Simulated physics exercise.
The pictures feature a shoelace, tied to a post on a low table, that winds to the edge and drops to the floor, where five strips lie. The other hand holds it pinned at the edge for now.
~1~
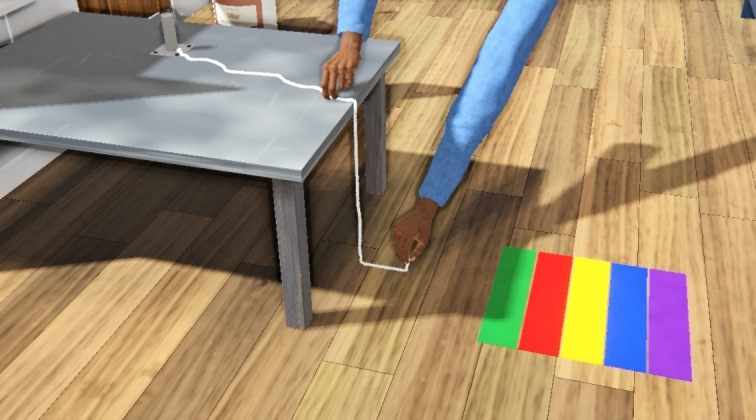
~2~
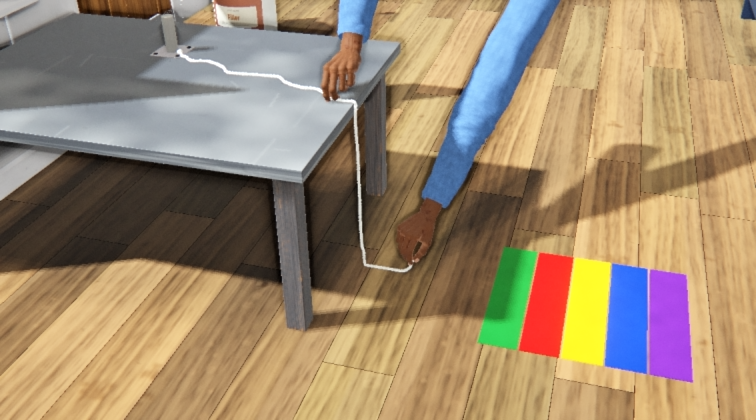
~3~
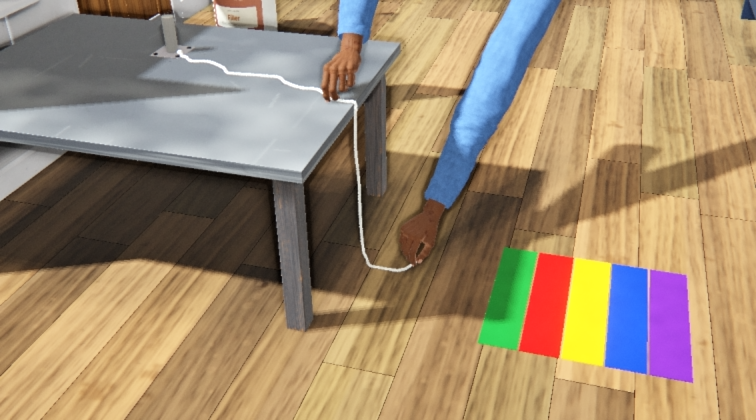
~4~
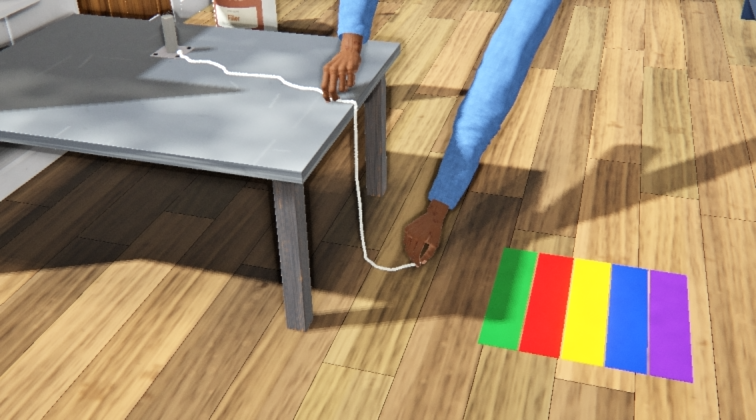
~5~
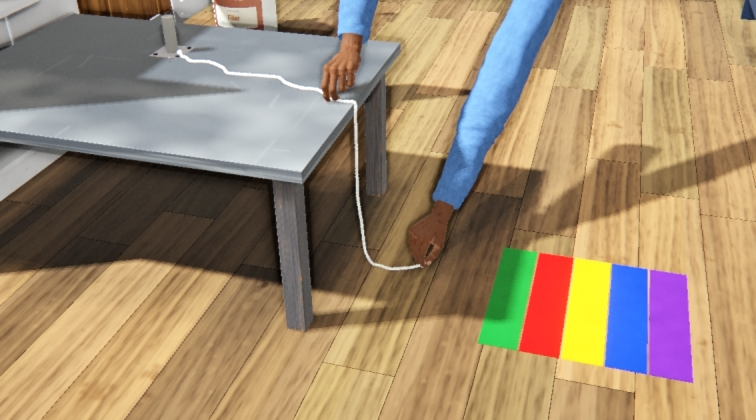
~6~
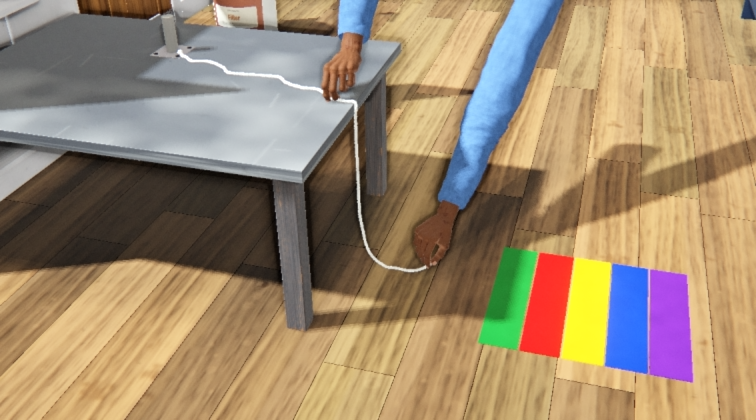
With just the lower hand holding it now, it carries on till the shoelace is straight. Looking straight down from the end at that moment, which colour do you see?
You see red.
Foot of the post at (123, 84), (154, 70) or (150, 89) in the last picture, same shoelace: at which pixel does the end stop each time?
Near (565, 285), (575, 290) and (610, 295).
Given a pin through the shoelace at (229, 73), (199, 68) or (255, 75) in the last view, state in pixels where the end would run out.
Estimated pixels in sequence: (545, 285), (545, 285) and (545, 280).
A little later, end near (480, 272); short of the strips.
Next, end near (529, 280); over green.
When it is tight, end near (558, 284); over red. The red one.
